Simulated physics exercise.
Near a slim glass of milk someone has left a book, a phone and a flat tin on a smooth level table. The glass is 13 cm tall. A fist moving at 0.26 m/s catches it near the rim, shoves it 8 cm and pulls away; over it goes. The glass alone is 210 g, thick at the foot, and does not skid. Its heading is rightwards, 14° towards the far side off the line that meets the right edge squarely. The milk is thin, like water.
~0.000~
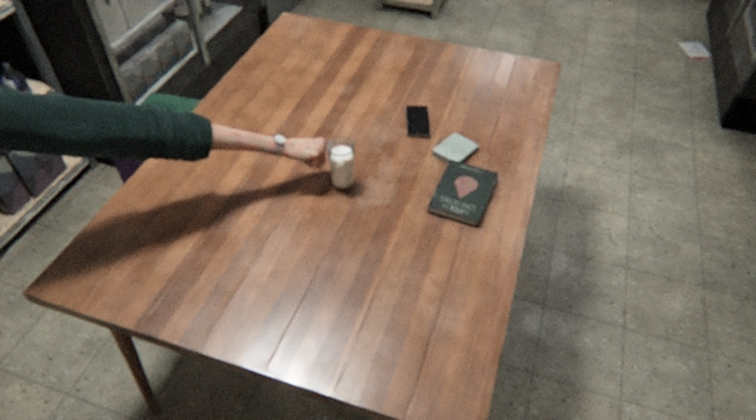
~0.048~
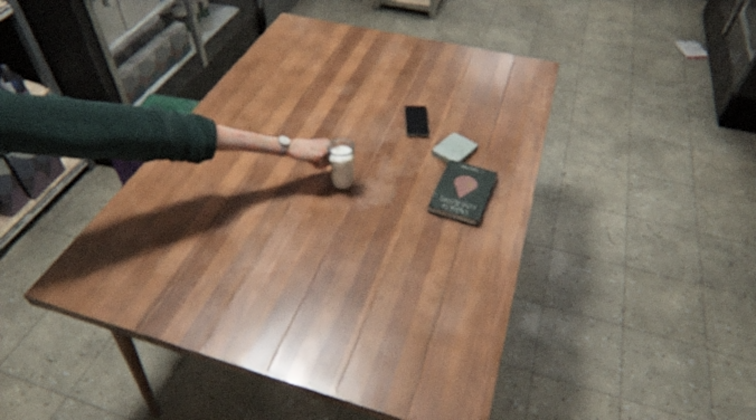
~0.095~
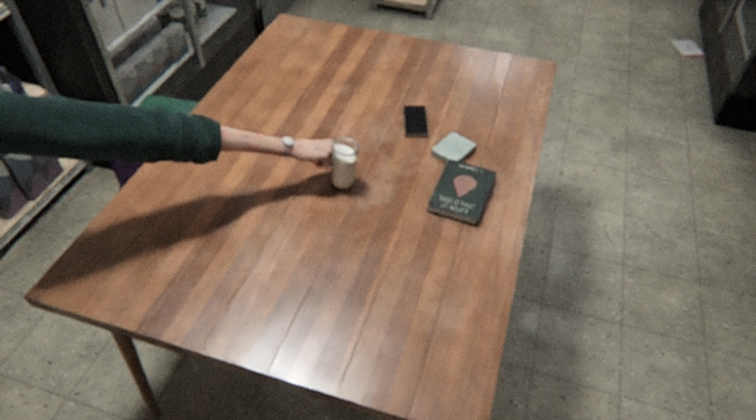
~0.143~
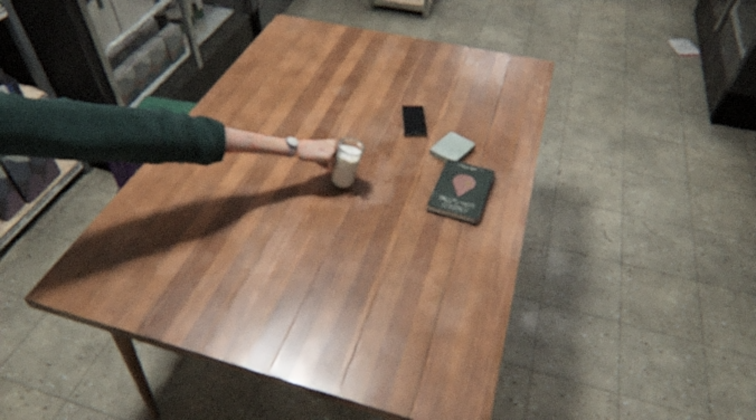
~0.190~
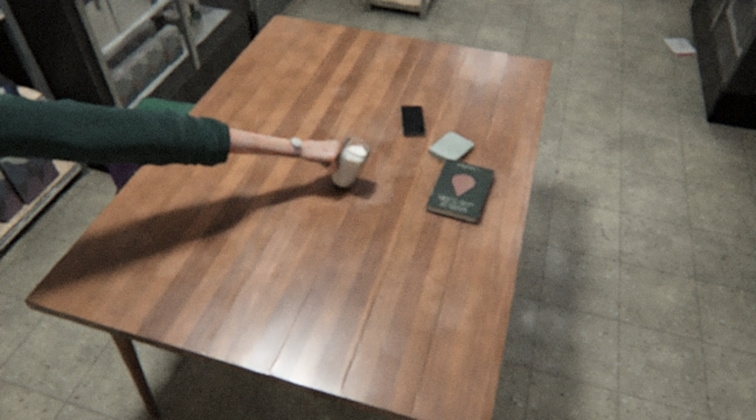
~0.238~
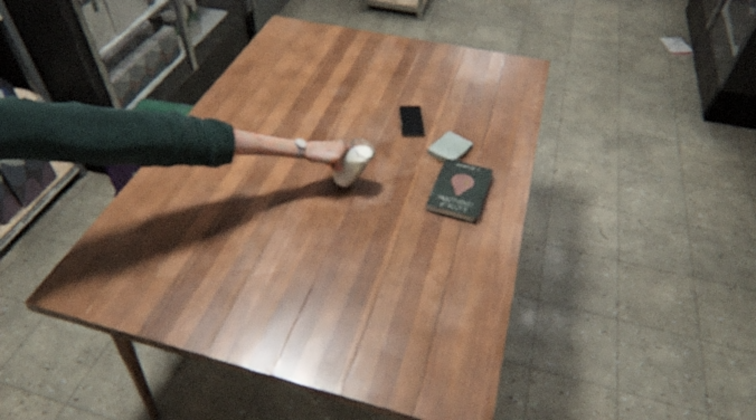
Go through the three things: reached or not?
The book ends up wet, the phone ends up wet, the flat tin ends up wet.
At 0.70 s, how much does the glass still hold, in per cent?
Some 38 per cent.
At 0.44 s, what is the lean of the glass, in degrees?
It is at some 86°.
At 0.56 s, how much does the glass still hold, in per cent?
Some 60 per cent.
Then, 0.44 s in, the tilt is 86° and 99 per cent is in the glass, 0 has run off the table; wet so far, nothing.
Then, 0.56 s in, the tilt is 88° and 60 per cent is in the glass, 0 has run off the table; wet so far, book.
Then, 0.70 s in, the tilt is 88° and 37 per cent is in the glass, 0 has run off the table; wet so far, book, flat tin.
Then, 0.94 s in, the tilt is 88° and 21 per cent is in the glass, 1 has run off the table; wet so far, book, phone, flat tin.
Finally, 6 per cent is in the glass, 3 has run off the table; wet so far, book, phone, flat tin.
